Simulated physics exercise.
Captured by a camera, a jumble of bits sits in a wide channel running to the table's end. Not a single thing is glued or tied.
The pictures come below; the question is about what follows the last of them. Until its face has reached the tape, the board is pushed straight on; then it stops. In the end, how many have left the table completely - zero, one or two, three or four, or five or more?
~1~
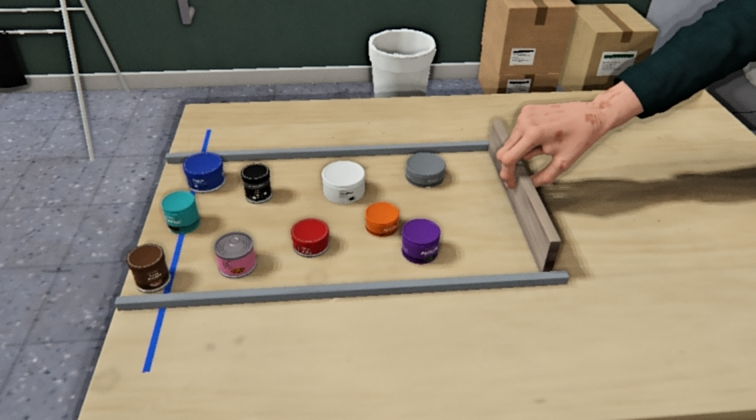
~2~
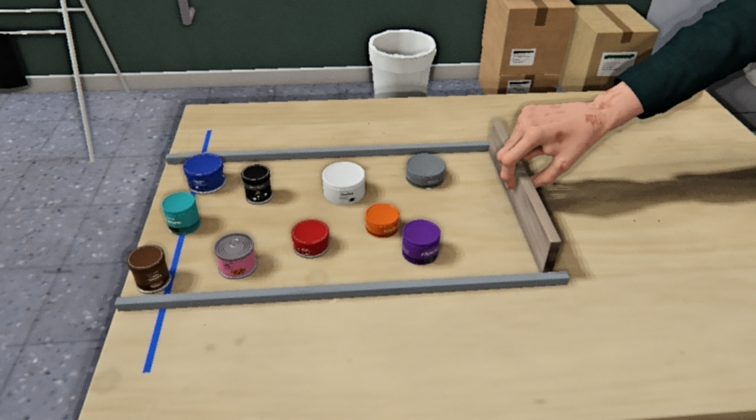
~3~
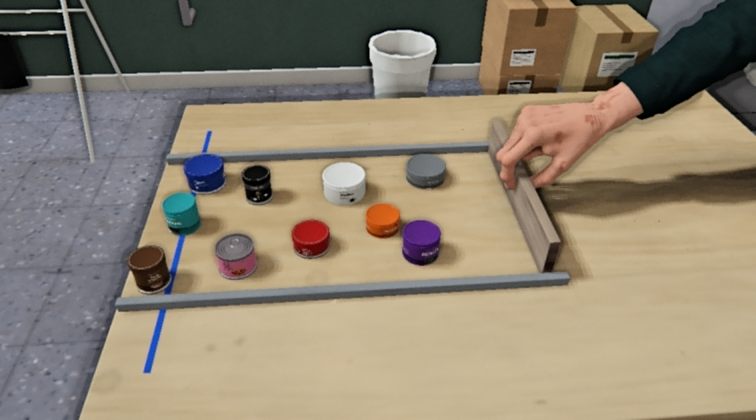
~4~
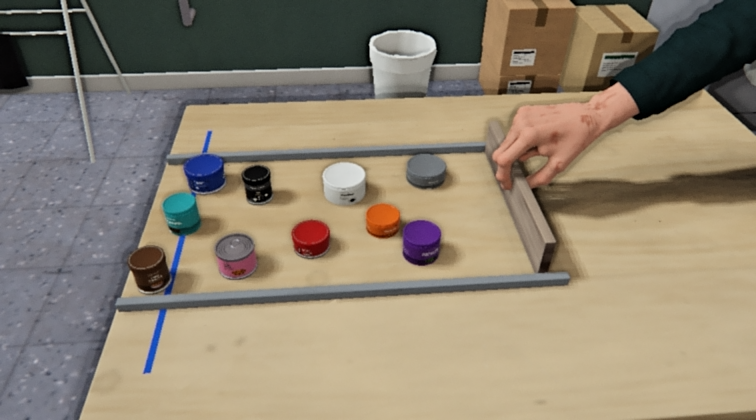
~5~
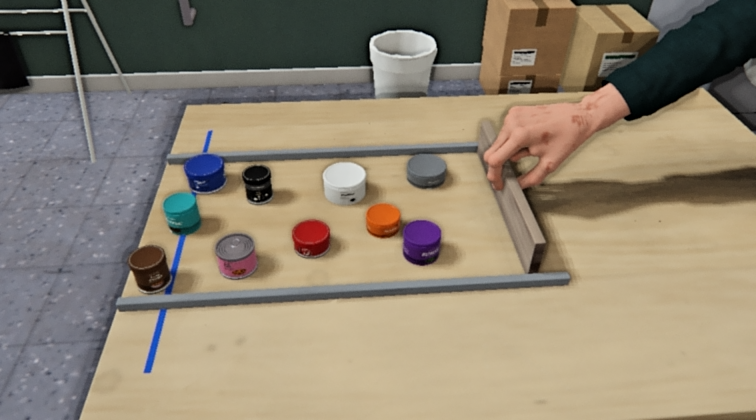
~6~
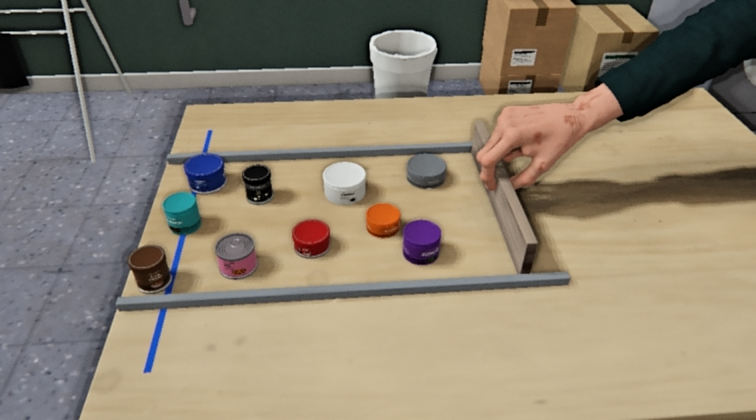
In the end, five or more have left it.
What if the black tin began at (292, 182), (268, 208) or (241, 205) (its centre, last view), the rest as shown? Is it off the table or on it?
Going through them in order, it ends up falling, it ends up falling, and it ends up falling.
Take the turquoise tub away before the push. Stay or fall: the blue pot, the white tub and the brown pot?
The blue pot ends up below - the white tub remains - the brown pot ends up below.
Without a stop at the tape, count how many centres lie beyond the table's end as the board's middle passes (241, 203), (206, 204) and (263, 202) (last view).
Taking the places in turn, the counts are 0, 2 and 0.
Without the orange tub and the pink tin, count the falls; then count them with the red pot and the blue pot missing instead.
The first removal gives 4, the second gives 4.
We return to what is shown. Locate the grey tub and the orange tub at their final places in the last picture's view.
Final positions - grey tub around (176, 176), orange tub around (165, 228).
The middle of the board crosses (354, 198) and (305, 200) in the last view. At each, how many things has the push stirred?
By the first moment it's 5, by the second it's 7.
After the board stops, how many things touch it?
The number is 4.
Soon after, none off yet; brown pot at rest near (151, 269); turquoise tub at rest near (183, 214); blue pot at rest near (206, 174).
At rest, the number that fall off is five or more; fallen, red pot, black tin, pink tin, blue pot, turquoise tub and brown pot.
